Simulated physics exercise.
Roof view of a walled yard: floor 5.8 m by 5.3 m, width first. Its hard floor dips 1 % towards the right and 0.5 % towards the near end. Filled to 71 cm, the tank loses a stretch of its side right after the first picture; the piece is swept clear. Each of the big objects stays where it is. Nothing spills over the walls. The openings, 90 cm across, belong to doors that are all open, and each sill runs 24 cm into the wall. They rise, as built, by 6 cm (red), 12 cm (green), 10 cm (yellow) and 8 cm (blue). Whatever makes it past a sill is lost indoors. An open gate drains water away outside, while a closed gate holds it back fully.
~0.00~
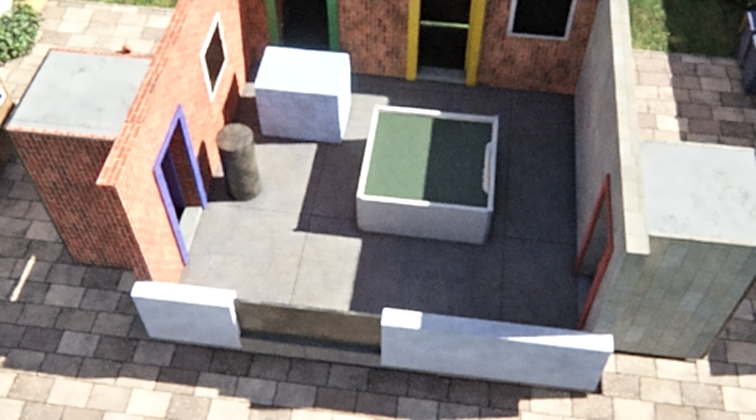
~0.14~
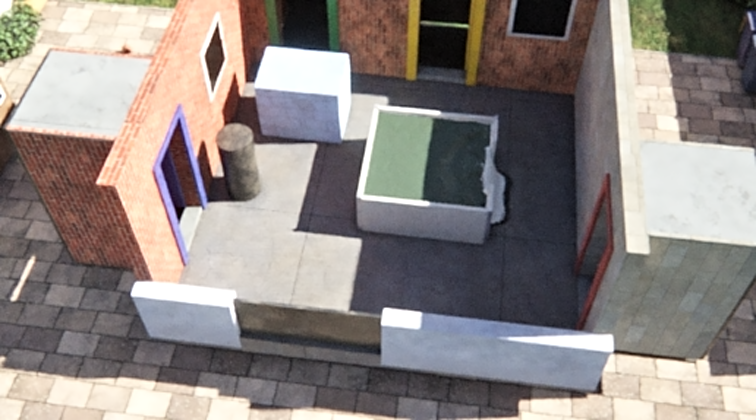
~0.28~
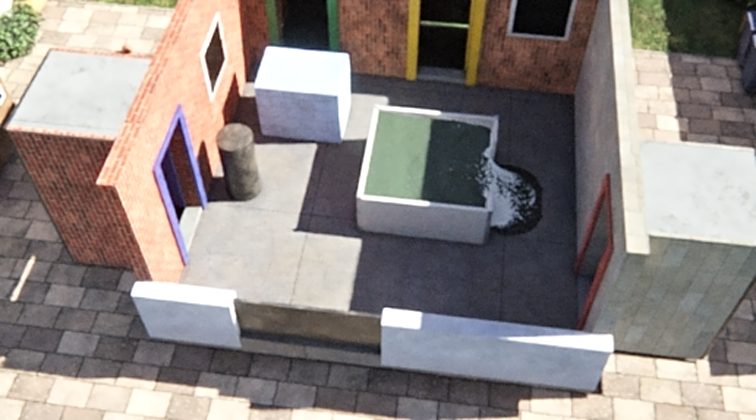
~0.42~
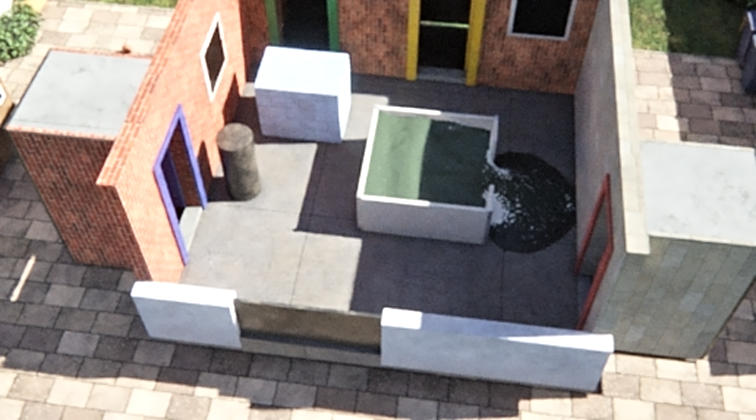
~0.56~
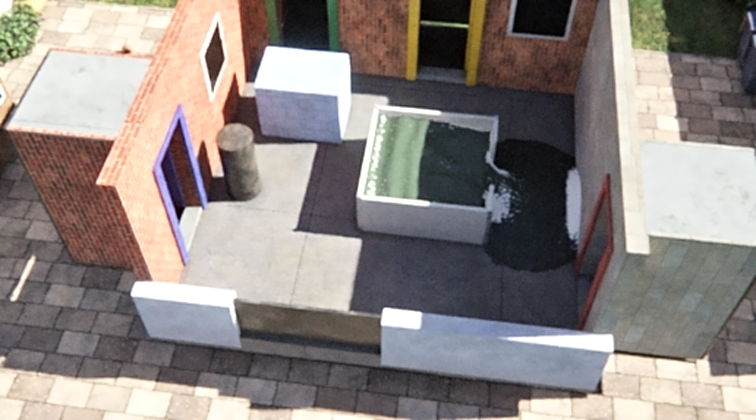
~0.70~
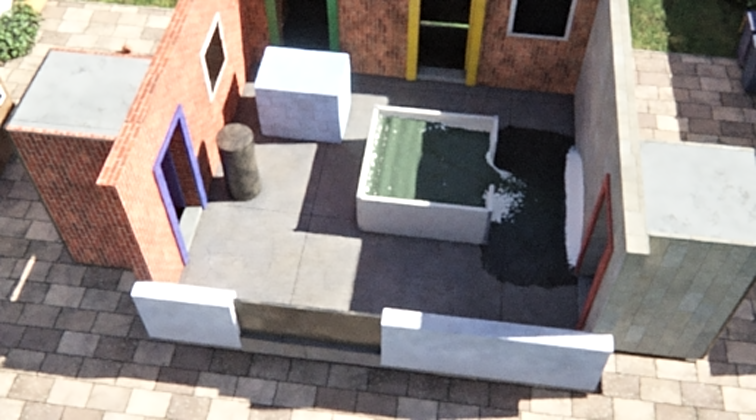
Dark water pours through a gap in the right side of a white-walled, green-bottomed tank in a small roofless brick yard, seen from high above by a camera that stays still. Around it are a pale block, a grey cylinder, a blue-framed doorway at left, green and yellow ones behind, and a red one at right. The water fans across the grey floor, foams against the right wall, and spreads nearer the viewer while ripples cross the tank.
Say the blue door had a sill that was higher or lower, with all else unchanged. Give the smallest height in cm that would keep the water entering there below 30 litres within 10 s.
Roughly 6.5 cm.
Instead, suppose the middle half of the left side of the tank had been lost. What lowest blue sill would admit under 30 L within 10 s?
Close to 14.0 cm at the least.
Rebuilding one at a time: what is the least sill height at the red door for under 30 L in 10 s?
Door red, min height approx. 9.5 cm.
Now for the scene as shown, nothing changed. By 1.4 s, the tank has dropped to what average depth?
I'd put it near 47 cm.
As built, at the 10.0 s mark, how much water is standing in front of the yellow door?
6.5 cm.
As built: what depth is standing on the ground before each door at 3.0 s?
Centimetres: Red = 10, green = 1, yellow = 8, blue = 0.
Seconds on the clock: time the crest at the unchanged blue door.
The level tops out near 7.0 seconds.
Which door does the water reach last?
It is the blue one.
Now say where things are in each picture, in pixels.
In the first frame, still water, 71 cm deep, in the tank at (430, 159); the blue door at (182, 191) is dry.
In the second frame, water pours out at (488, 186) and has run 0.3 m, to (505, 214); about 11 cm deep outside, 71 cm at the back.
In the third frame, the front is at (536, 214), 0.8 m from the gap at (487, 186); 0.8 m2 of floor is wet, 71 cm left at the back.
In the fourth frame, the front is at (575, 212), 1.4 m from the gap at (487, 187); 1.9 m2 of floor is wet, 70 cm left at the back.
In the fifth frame, the front is at (576, 253), 1.5 m from the gap at (487, 186); 2.9 m2 of floor is wet, 62 cm left at the back.
In the sixth frame, the gap is at (488, 186), the front 1.7 m out at (576, 280); the back of the tank holds 60 cm; the blue door at (182, 191), 4.6 m from the gap, is still 4.5 m from the nearest water.
After 1.4 s water covers 20 % of the floor, deepest (46 cm) near (563, 208); it has not reached the blue door.
After 3.0 s water covers 50 % of the floor, deepest (28 cm) near (573, 104); it has not reached the blue door.
After 10.0 s water covers 100 % of the floor, deepest (14 cm) near (369, 338); 9 cm at the blue door, 16 litres in over its 8 cm sill.
At the blue door as built, the water arrived by 4.4 s and peaked near 13 cm at 6.8 s.
Run again over the same 10 s with other heights there, 49 litres in over 5.5 cm, 21 litres over 7.5 cm. The limit of 30 litres is kept from about 6.5 cm up.
